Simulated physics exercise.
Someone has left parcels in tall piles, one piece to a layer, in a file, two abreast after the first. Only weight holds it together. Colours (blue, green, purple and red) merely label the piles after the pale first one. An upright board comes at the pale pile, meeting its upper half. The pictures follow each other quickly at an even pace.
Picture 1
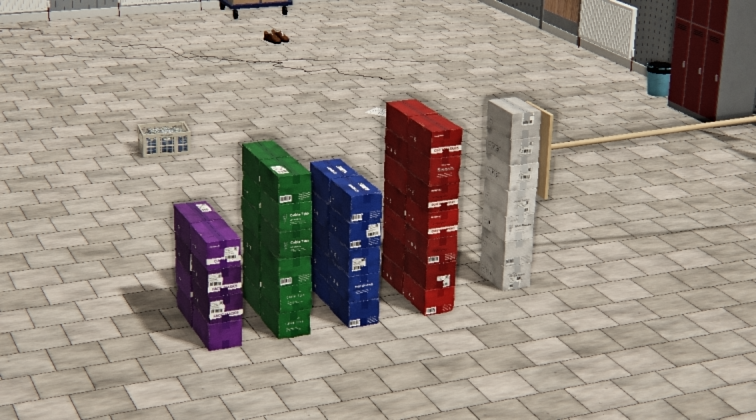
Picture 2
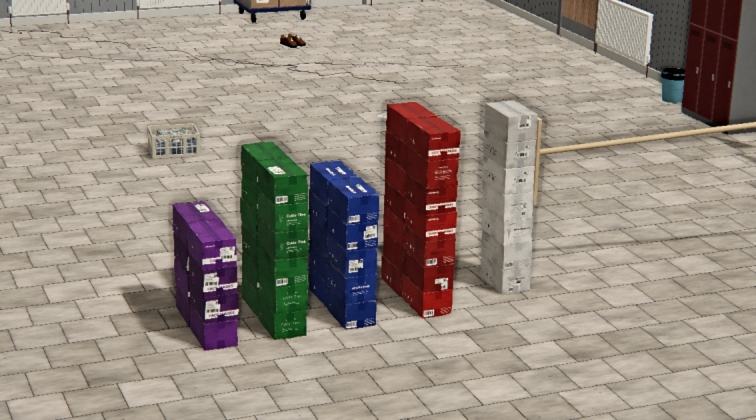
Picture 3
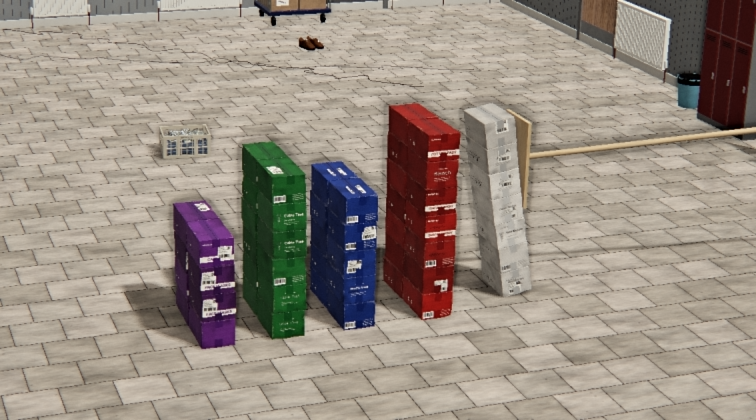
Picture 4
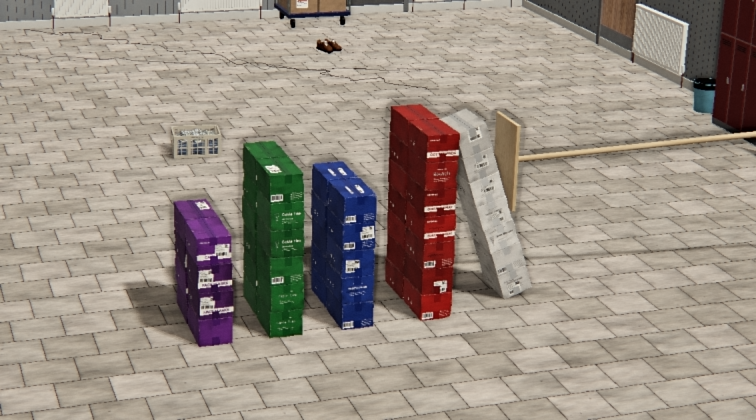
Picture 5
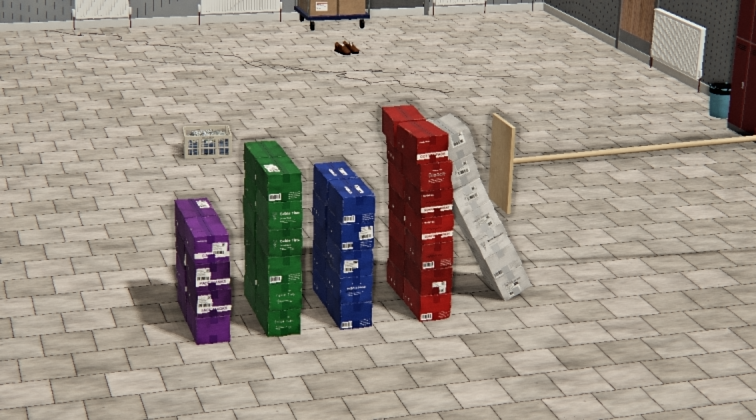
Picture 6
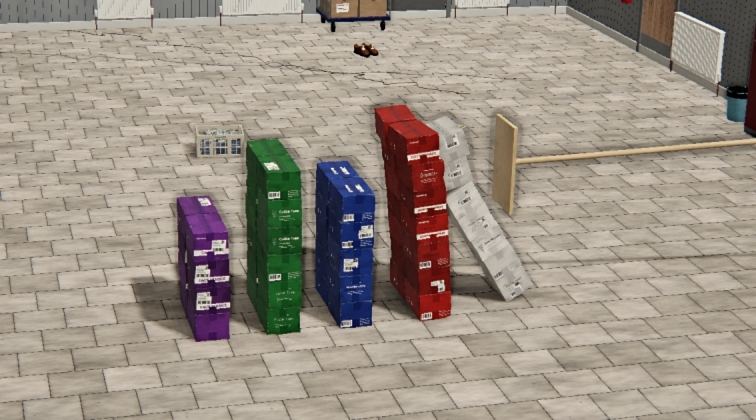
An upright board pushes the pale pile left until it leans against the red pile.
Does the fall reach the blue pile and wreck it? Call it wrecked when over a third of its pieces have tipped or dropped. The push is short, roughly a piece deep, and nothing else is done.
In the end the blue column gets wrecked.
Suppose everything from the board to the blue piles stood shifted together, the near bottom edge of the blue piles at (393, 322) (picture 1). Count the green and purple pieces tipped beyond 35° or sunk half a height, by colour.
Green 12, purple 8.
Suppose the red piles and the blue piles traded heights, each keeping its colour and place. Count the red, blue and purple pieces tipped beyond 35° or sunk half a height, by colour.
By colour: Red 8, blue 13, purple 8.
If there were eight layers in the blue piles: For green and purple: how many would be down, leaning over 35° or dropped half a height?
Green 10, purple 8.
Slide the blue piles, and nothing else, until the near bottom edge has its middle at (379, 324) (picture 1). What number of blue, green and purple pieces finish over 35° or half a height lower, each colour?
Blue 9, green 11, purple 8.
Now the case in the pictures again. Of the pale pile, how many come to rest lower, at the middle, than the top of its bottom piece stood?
3 pale pieces.
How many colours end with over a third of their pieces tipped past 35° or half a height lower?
4 of them.
Soon, 7 of the pale pile down; none of the 10 blue parcels down (0 of 44 in all colours); top blue parcel unmoved; top red parcel tipped clearly.
A while on, 7 of the pale pile down; none of the 10 blue parcels down (12 of 44 in all colours); top blue parcel tipped clearly; top red parcel tipped well over, about its own height lower.
Towards the end, 7 of the pale pile down; 9 of the 10 blue parcels down (23 of 44 in all colours); top blue parcel tipped clearly, half its height lower; top red parcel tipped steeply, some two heights lower.
Then, 7 of the pale pile down; 9 of the 10 blue parcels down (41 of 44 in all colours); top blue parcel tipped steeply, about its own height lower; top purple parcel on its side.
Finally, 7 of the pale pile down; 9 of the 10 blue parcels down (41 of 44 in all colours); top blue parcel tipped steeply, about its own height lower; top purple parcel on its side. Seen by the last camera, middles, top blue parcel near (222, 249), top purple parcel near (55, 327).
